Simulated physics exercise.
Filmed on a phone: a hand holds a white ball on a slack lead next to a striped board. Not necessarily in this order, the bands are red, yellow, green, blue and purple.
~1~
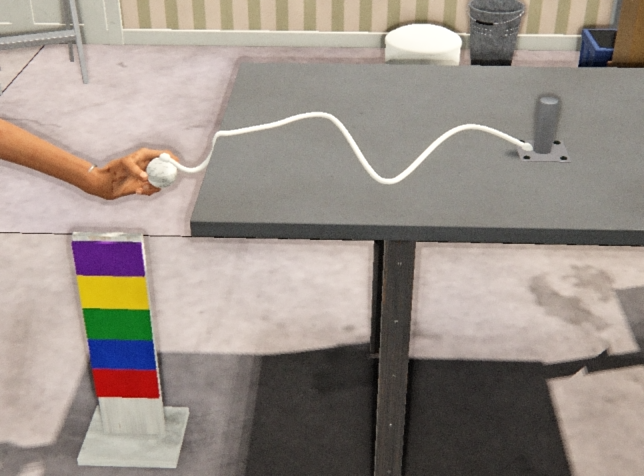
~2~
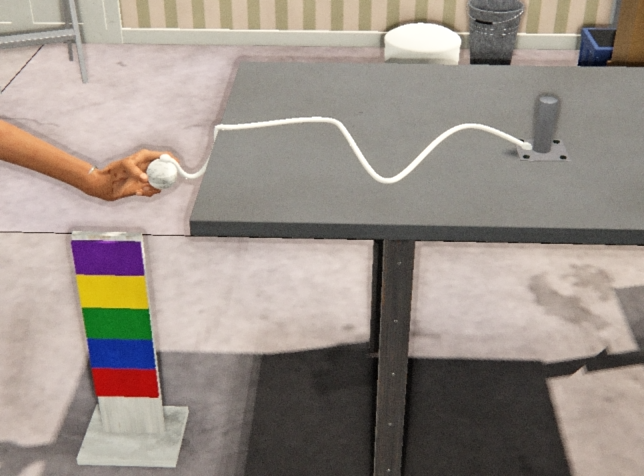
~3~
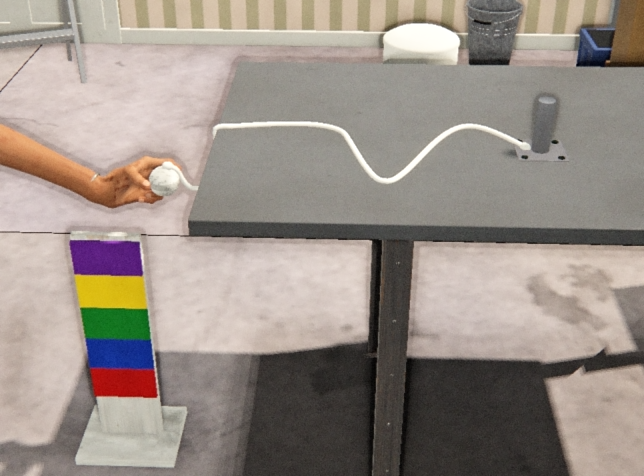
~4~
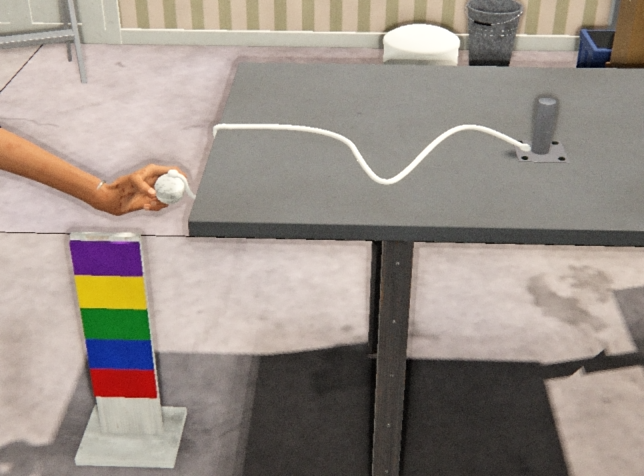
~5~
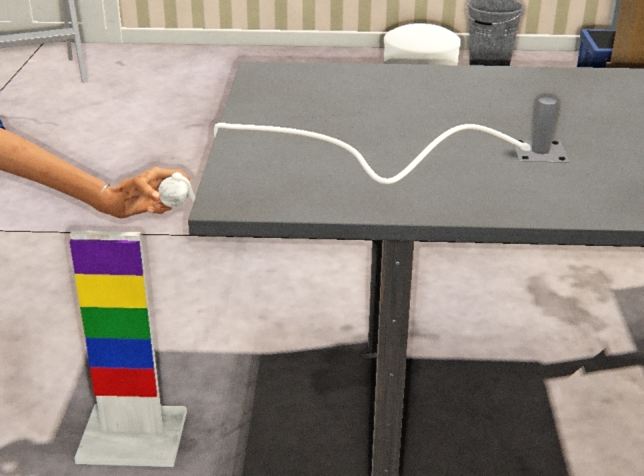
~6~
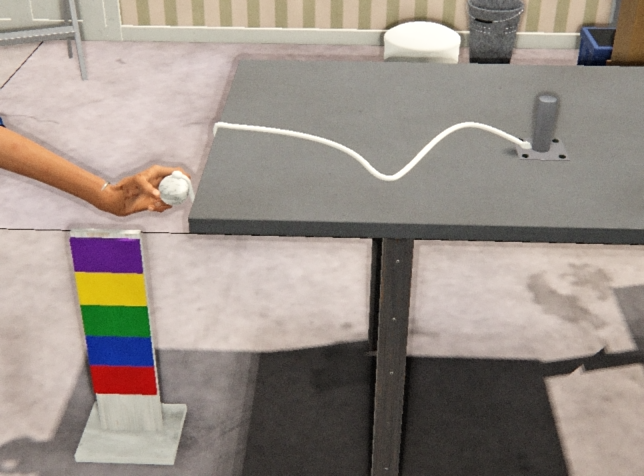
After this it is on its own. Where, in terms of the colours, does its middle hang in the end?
The red one.
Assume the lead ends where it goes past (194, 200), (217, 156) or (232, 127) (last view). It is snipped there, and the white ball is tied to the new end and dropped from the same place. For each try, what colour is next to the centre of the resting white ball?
Results, first to last: Blue; yellow; purple.
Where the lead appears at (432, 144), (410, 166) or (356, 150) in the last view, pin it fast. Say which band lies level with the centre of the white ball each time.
Blue, then green, then yellow.
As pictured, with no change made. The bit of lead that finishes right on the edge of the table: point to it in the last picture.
That would be the bit at (339, 147).
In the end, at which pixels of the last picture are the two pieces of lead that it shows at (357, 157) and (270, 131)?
The first one ends up at (238, 141) and the second one at (213, 213).
Soon after, ball near (241, 383); level with red.
Then, ball near (221, 384); level with red.
At rest, ball near (231, 385); level with red. The lead holds its middle at red.
